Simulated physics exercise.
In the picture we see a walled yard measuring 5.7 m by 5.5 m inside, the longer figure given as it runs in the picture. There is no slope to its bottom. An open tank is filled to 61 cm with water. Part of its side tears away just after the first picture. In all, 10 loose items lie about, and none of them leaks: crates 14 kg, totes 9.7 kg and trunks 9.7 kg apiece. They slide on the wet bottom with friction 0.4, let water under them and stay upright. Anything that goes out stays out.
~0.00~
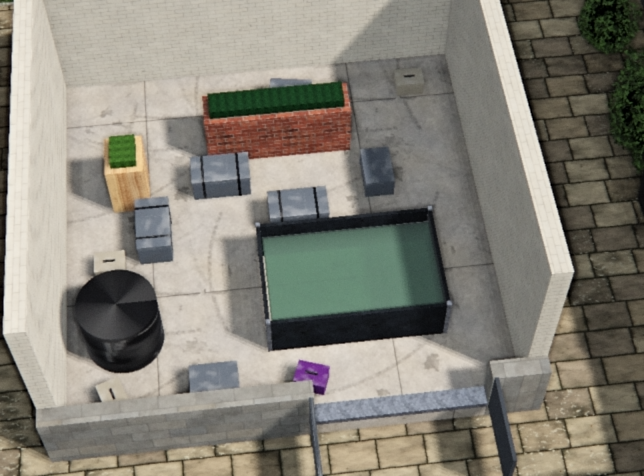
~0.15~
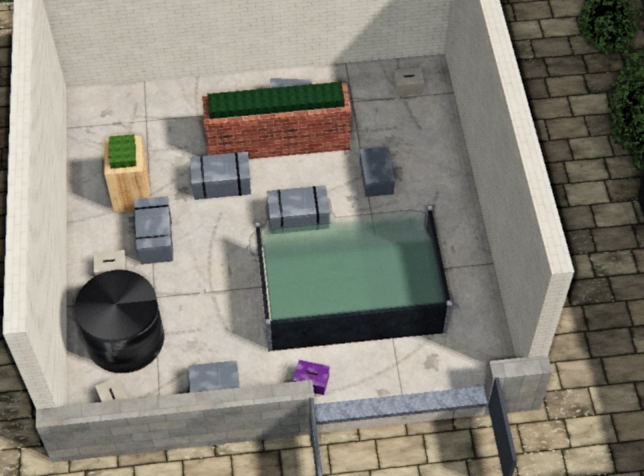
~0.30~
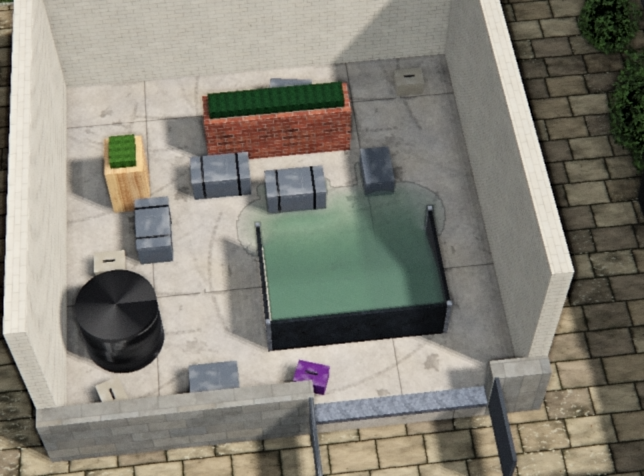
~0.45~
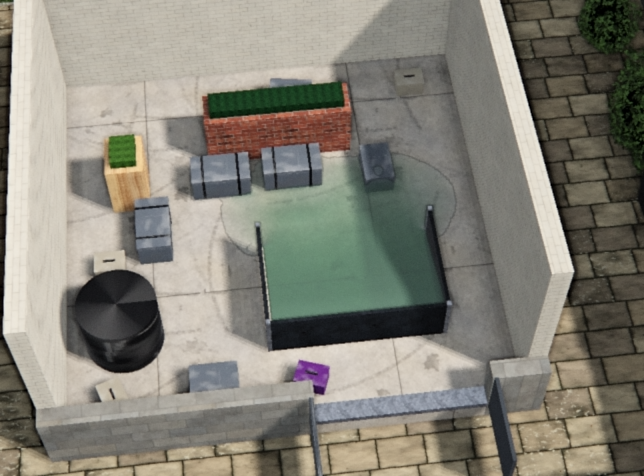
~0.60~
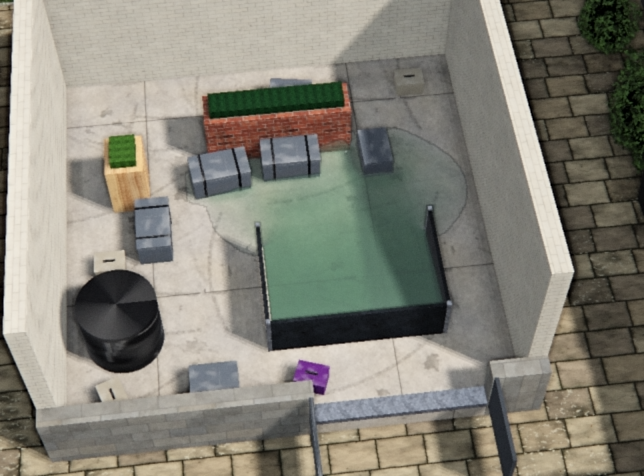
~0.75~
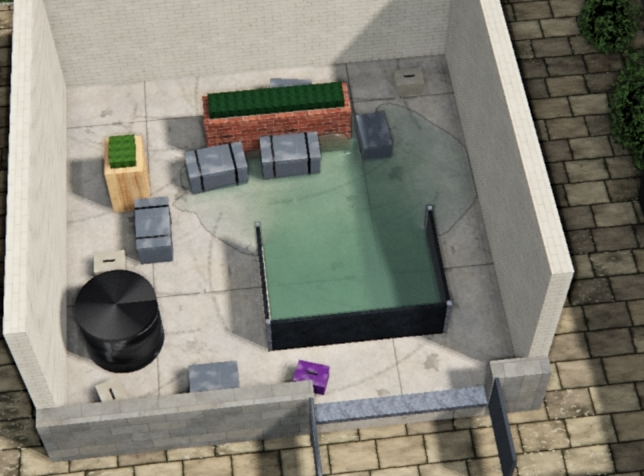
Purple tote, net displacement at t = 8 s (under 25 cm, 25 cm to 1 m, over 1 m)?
It stays nearly in place.
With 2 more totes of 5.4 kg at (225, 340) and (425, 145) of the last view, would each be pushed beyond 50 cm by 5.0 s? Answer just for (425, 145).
That one is above it.
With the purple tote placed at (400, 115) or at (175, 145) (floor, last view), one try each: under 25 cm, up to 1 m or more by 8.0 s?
I'd expect that it gets borne away first and gets borne away second.
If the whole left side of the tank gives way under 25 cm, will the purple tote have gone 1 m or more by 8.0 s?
Then the purple tote ends far away.
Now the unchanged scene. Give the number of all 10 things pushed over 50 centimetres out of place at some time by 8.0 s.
I count 7 of them.
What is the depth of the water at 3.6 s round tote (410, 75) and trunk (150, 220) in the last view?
Roughly 11 and 8 cm.
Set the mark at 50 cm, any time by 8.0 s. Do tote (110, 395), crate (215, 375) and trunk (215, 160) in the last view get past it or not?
Results in listed order: Falls short / falls short / exceeds.
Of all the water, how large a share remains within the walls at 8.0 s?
Close to 98 in a hundred parts remain.
After 1.6 s the purple tote is near (312, 373), 0.0 m from its start, aground; 0 of 10 are out; 4 afloat.
After 3.6 s the purple tote is near (312, 373), 0.0 m from its start, aground; 0 of 10 are out; 5 afloat.
After 5.6 s the purple tote is near (312, 373), 0.0 m from its start, aground; 0 of 10 are out; 5 afloat.
After 8.0 s the purple tote is near (312, 373), 0.0 m from its start, aground; 0 of 10 are out; 6 afloat.
